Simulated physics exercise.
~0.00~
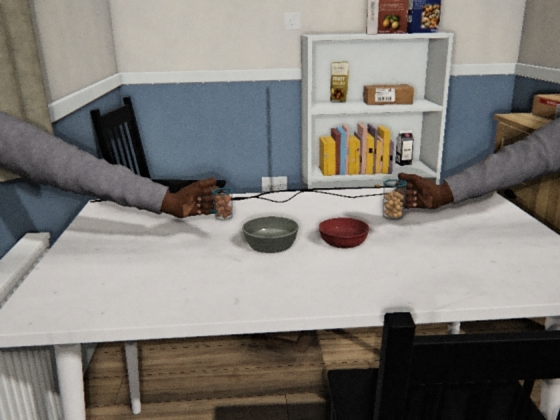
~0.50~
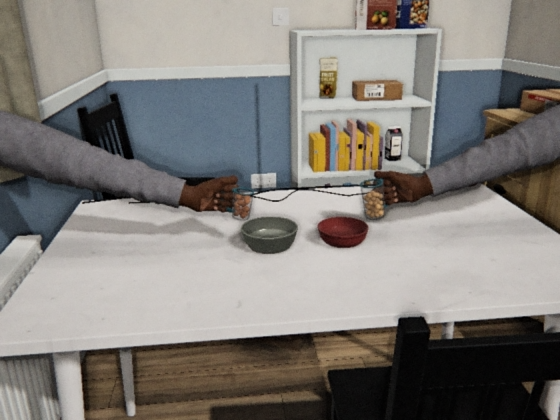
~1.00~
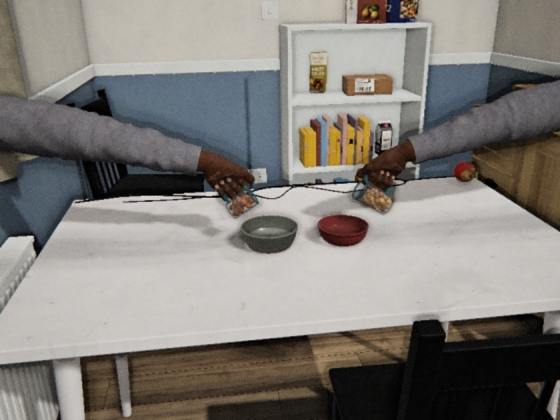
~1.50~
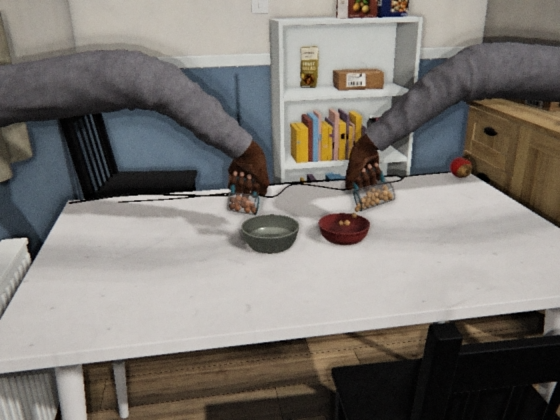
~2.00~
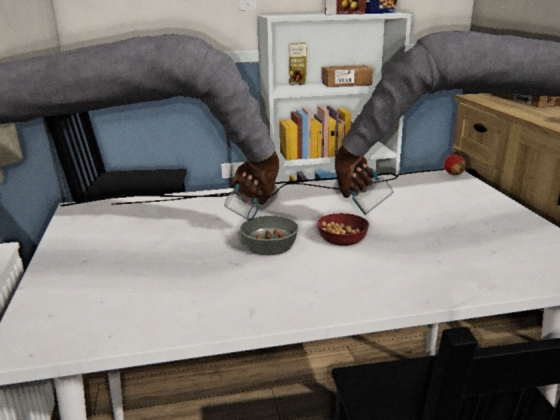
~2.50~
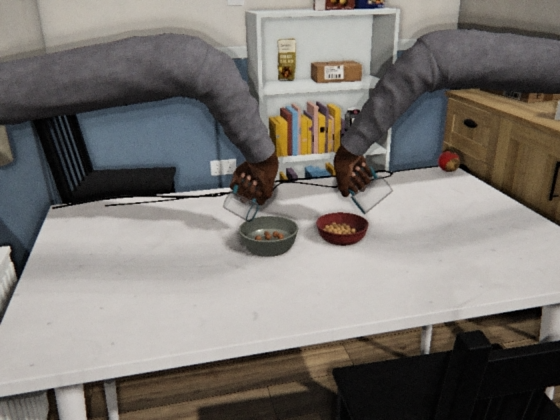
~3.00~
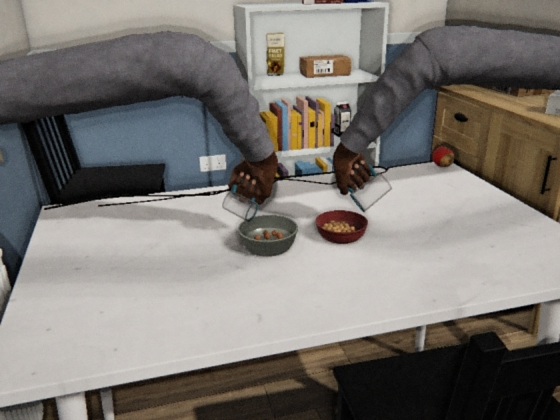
Above a white table, two hands tip nuts from clear cups into green and red bowls.
